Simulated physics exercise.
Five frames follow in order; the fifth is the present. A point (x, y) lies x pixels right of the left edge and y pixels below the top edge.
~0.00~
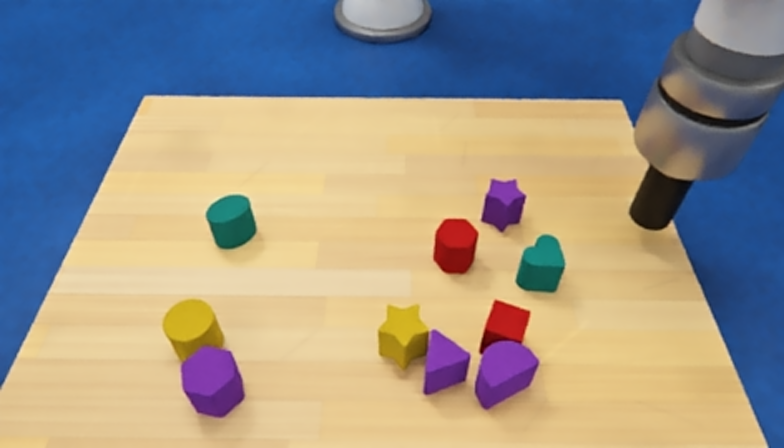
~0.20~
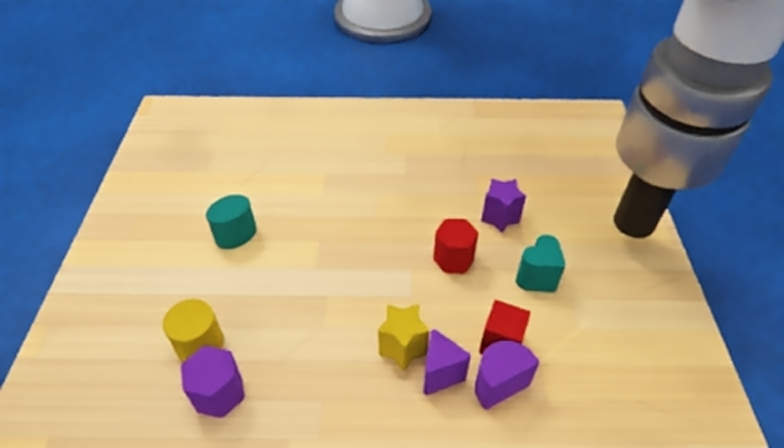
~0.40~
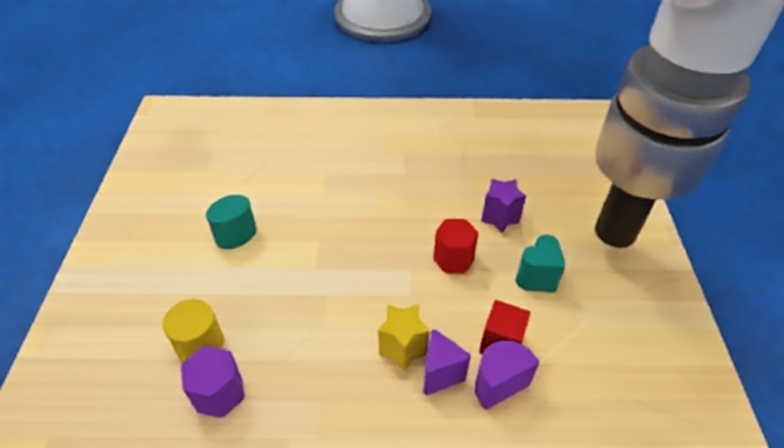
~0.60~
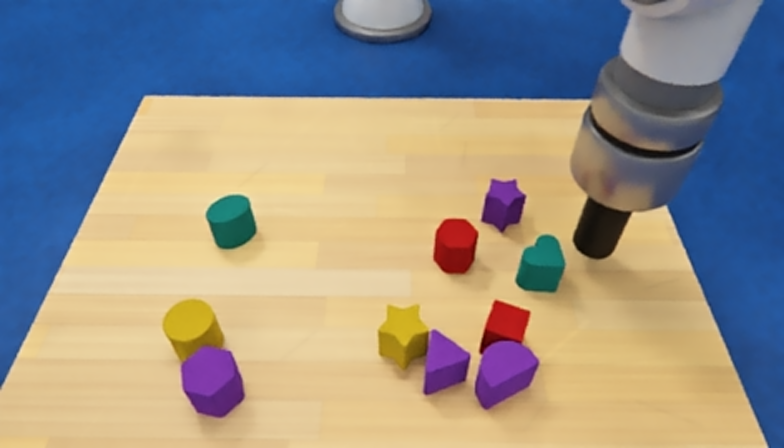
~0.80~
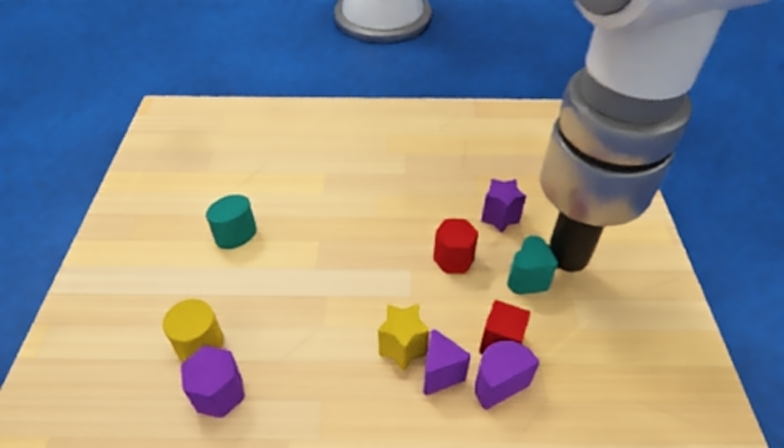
The footage shows a robotic arm with a black post moving left and slightly toward the viewer over a wooden board of colored blocks, until it meets the turquoise heart block and nudges it slightly left; the others stay still.
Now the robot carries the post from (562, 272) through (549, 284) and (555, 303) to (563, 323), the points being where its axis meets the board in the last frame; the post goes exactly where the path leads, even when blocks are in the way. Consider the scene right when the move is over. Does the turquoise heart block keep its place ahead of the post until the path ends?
No, I don't think so.
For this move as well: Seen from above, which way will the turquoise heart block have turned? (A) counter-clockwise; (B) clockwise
Option B.
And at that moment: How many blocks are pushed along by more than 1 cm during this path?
Going by the path, one block will move.
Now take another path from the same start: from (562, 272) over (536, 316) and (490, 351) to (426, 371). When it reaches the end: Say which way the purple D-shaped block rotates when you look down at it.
It turns round anticlockwise.
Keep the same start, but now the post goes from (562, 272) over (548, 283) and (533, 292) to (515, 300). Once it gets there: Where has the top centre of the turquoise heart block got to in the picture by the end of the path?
By then it is at (481, 270).
On the path given first. Halfway along, post (557, 279); turquoise heart block (519, 262), turned 20° clockwise.
At the end, post (569, 308); red square still; turquoise heart block (519, 262), turned 20° clockwise.
